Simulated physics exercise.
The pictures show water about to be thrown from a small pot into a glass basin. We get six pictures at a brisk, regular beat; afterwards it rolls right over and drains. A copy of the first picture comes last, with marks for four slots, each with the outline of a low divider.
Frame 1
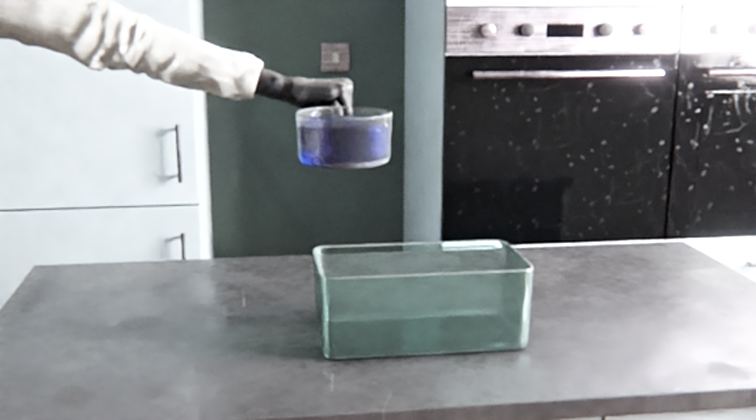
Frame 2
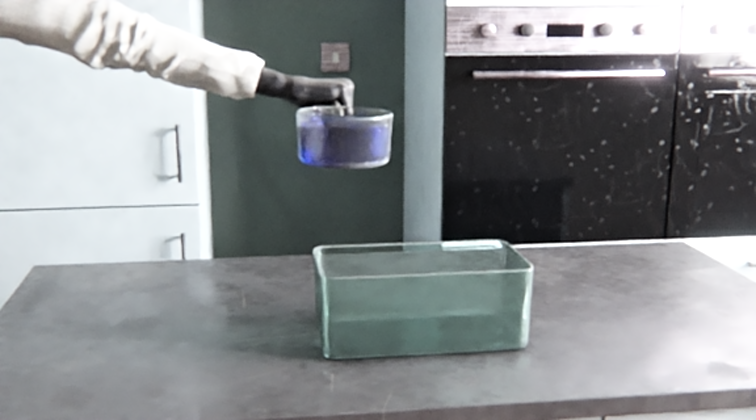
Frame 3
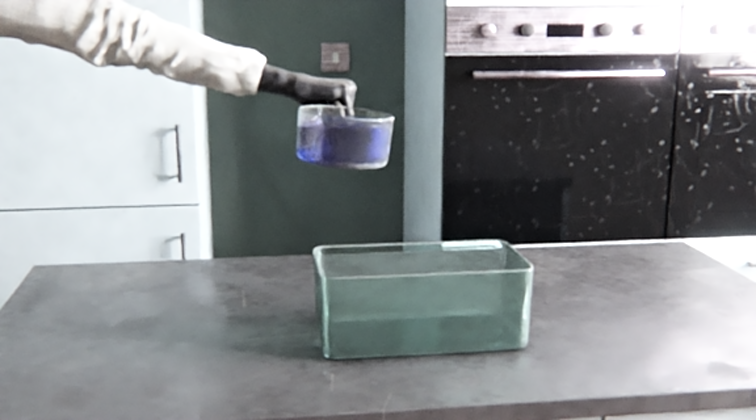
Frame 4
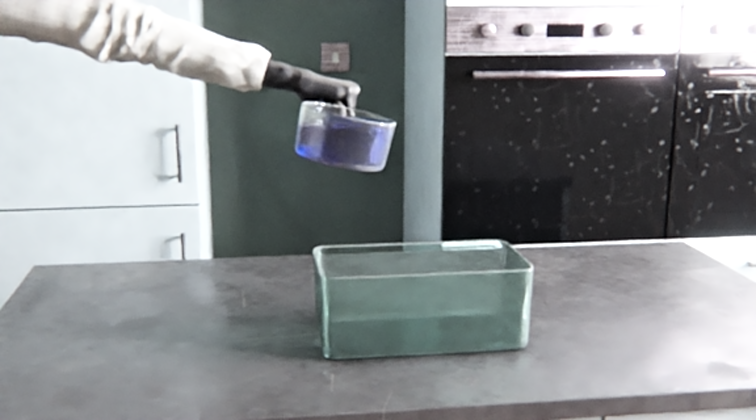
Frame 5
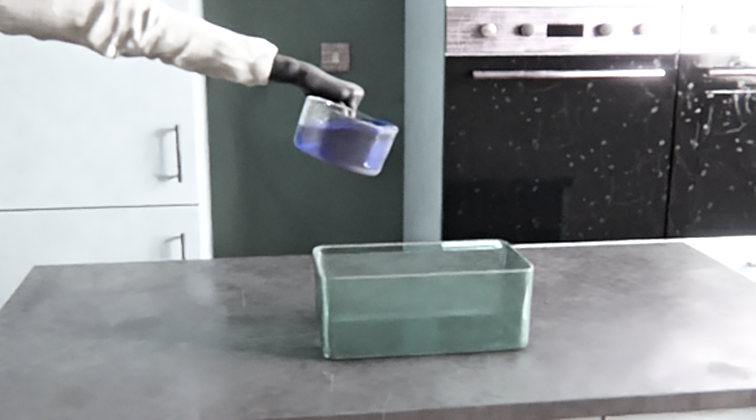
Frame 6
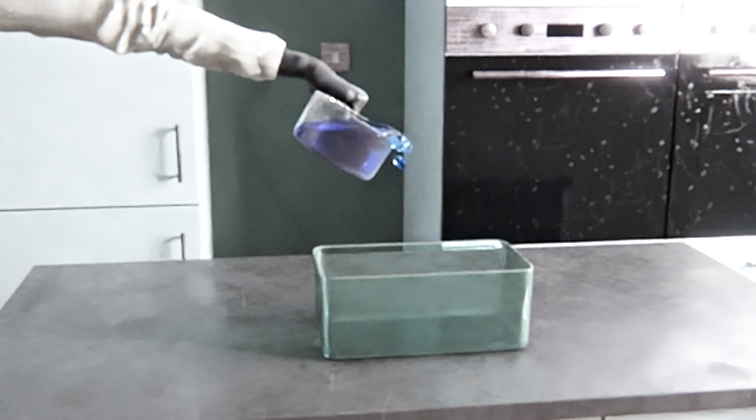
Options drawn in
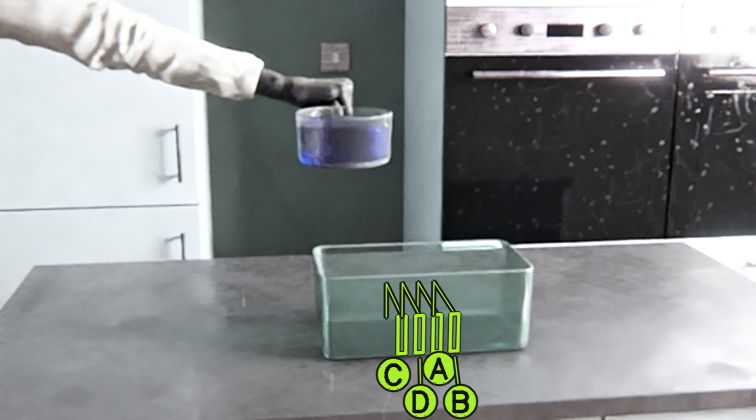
The clip shows a dark-gloved hand holding a small clear pot of blue-purple liquid above a rectangular glass basin on a grey counter, gradually tilting it to the right until some liquid comes over the lip.
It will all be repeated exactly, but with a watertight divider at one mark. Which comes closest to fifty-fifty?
B.
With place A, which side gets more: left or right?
The right side.
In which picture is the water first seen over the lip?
Picture 5.
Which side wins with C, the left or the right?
The right one.
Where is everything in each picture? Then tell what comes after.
In the first frame, upright, lip at (389, 111); basin from (323, 358) to (527, 347); nothing has left yet.
In the second frame, upright, lip at (390, 112); nothing has left yet.
In the third frame, tipped about 6°, lip at (391, 116); nothing has left yet.
In the fourth frame, tipped about 12°, lip at (393, 121); nothing has left yet.
In the fifth frame, tipped about 21°, lip at (394, 129); water is over the lip, down to (394, 129).
In the sixth frame, tipped about 32°, lip at (395, 138); water is over the lip, down to (402, 166).
On the marked copy, A at (437, 357); B at (454, 356); C at (402, 359); D at (419, 358).
For place A, about 27 % ends left of the wall and 71 % right of it.
For place B, about 52 % ends left of the wall and 47 % right of it.
For place C, about 4 % ends left of the wall and 95 % right of it.
For place D, about 12 % ends left of the wall and 87 % right of it.
